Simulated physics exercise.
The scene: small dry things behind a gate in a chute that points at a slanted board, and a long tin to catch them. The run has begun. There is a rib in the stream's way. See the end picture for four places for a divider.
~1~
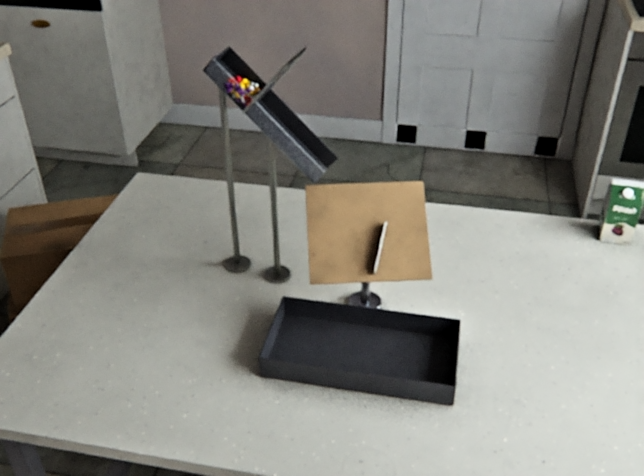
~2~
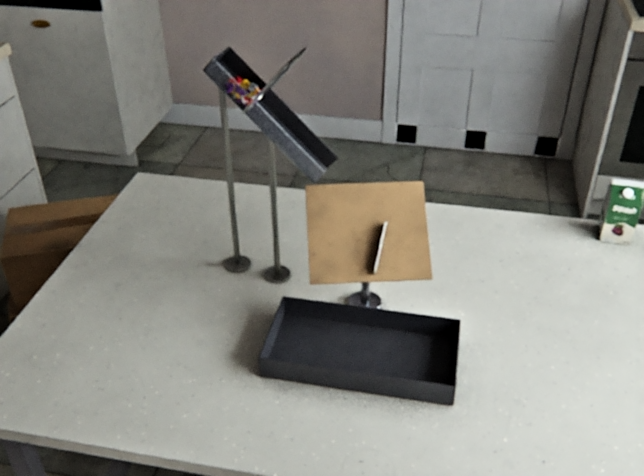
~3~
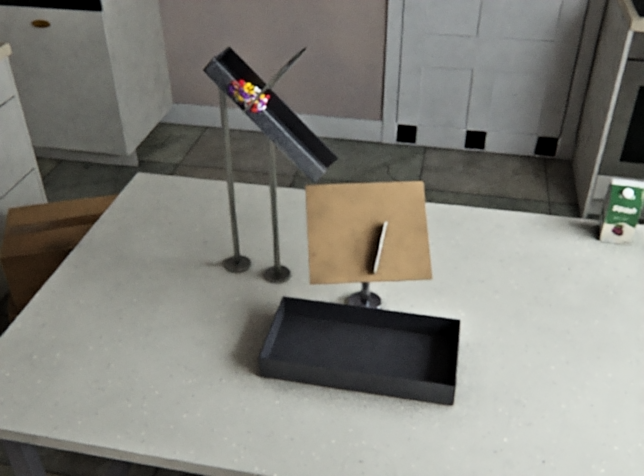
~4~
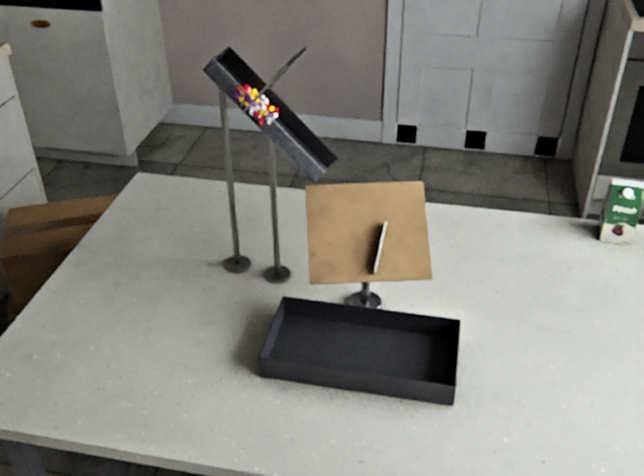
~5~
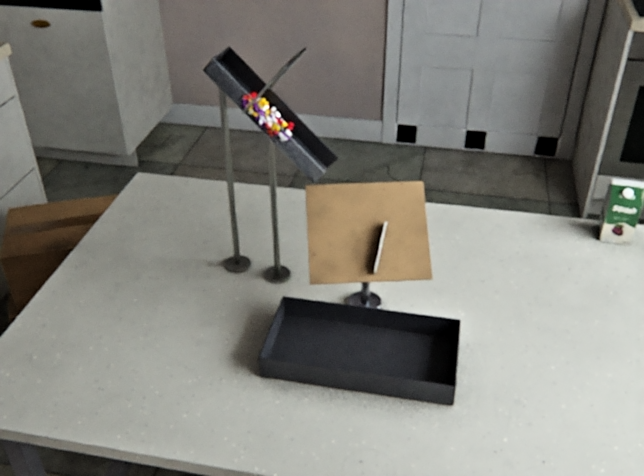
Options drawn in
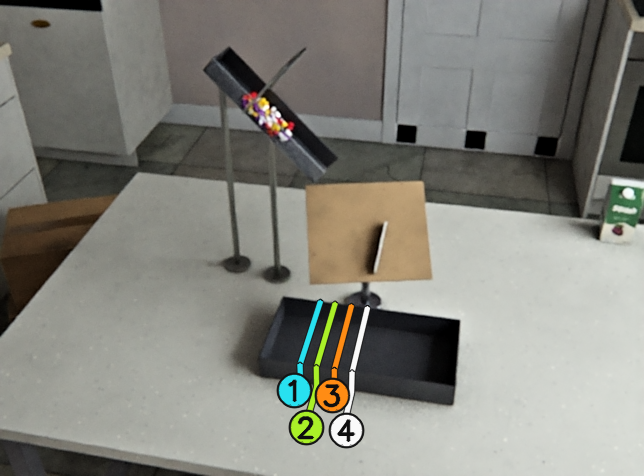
Colourful jelly beans slide down a dark, steeply sloping chute on two thin metal stands, moving right from near its upper end past a raised gate to about halfway along. The chute stands on a pale speckled counter in a kitchen, seen from above by a still camera. Below it are a tan tilted board with a short rib, an empty black tin in front, and a green-and-white carton at right.
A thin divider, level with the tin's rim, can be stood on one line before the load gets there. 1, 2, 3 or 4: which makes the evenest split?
It is 4.
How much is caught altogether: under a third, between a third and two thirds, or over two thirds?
About that: Over two thirds.
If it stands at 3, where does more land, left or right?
The right side.
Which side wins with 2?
The right side.
On the marked copy, line 1 crosses the front rim at (300, 364); line 2 crosses the front rim at (316, 366); line 3 crosses the front rim at (334, 369); line 4 crosses the front rim at (352, 371).
If 1 is chosen, of what is caught, none on the left of the divider, all on the right.
If 2 is chosen, of what is caught, none on the left of the divider, all on the right.
If 3 is chosen, of what is caught, a stray few on the left of the divider, nearly all on the right.
If 4 is chosen, of what is caught, about half on the left of the divider, about half on the right.
